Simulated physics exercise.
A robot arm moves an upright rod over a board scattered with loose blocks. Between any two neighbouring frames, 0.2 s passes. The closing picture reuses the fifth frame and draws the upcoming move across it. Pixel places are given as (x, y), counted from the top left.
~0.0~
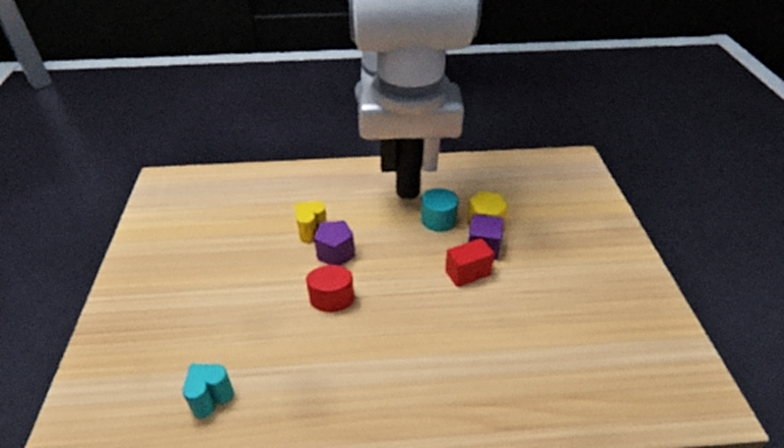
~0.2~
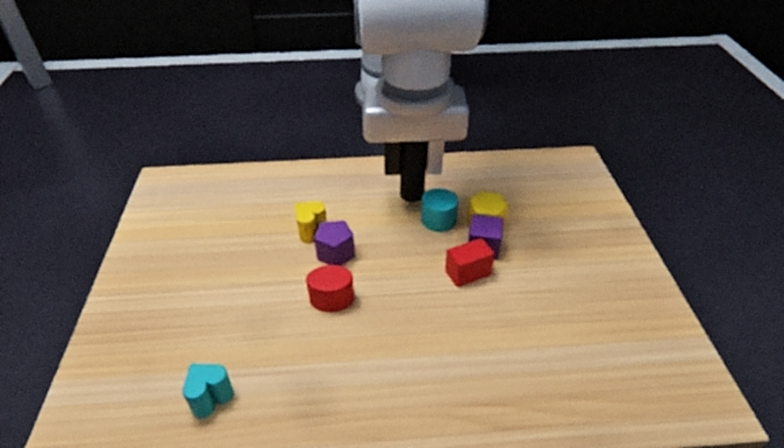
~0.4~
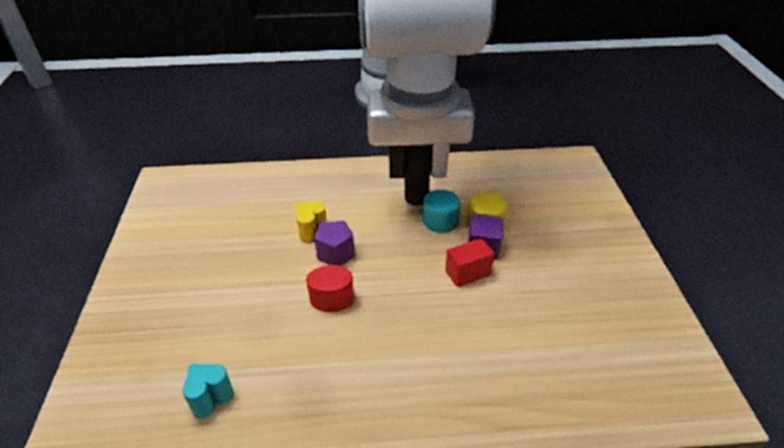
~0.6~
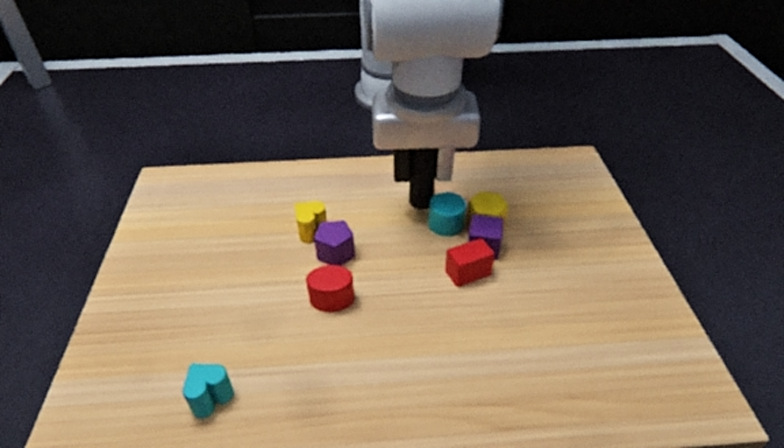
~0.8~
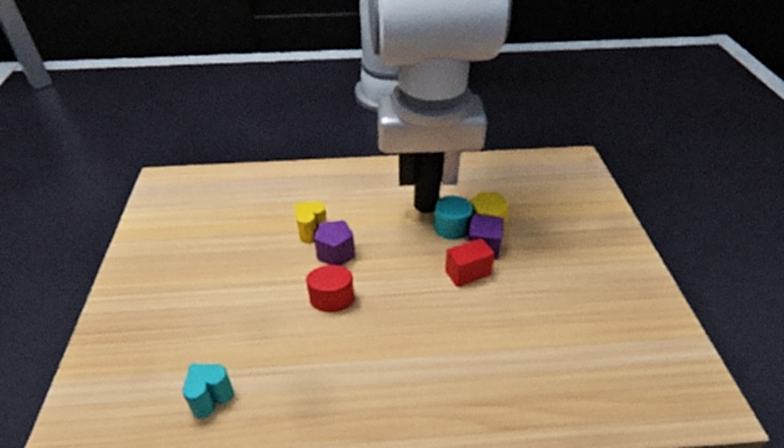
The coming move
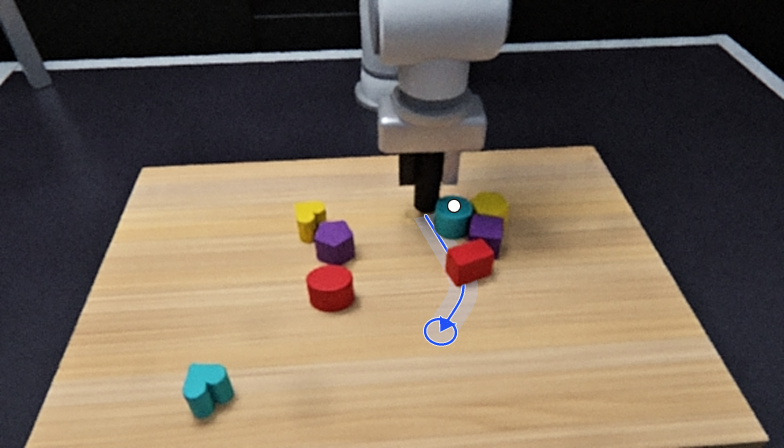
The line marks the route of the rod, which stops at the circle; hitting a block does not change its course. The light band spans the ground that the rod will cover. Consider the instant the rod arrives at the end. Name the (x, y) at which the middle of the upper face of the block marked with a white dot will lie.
Its top middle is near (480, 222).
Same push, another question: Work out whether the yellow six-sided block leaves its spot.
That block gets shifted.
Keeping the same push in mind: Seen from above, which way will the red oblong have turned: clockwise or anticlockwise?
Short answer: Counterclockwise.
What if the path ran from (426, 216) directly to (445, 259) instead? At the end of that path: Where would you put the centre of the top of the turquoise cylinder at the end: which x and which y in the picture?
Around pixel (473, 220).
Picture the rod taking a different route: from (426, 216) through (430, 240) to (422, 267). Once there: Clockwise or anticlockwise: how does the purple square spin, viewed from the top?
Spins clockwise.
Path on the board, from (426, 216) by way of (447, 250) and (463, 289) to (440, 332); the dot is on the turquoise cylinder.
On the path given first. One third of the way, rod (448, 239); turquoise cylinder (480, 222); purple square (514, 234), turned 30° clockwise; yellow six-sided block (499, 202).
Two thirds of the way, rod (465, 279); turquoise cylinder (480, 222); red oblong (494, 276), turned 55° anticlockwise; purple square (515, 234), turned 30° clockwise; yellow six-sided block (499, 202).
At the end, rod (441, 321); turquoise cylinder (480, 222); red oblong (494, 277), turned 60° anticlockwise; purple square (515, 234), turned 30° clockwise; yellow six-sided block (499, 202).
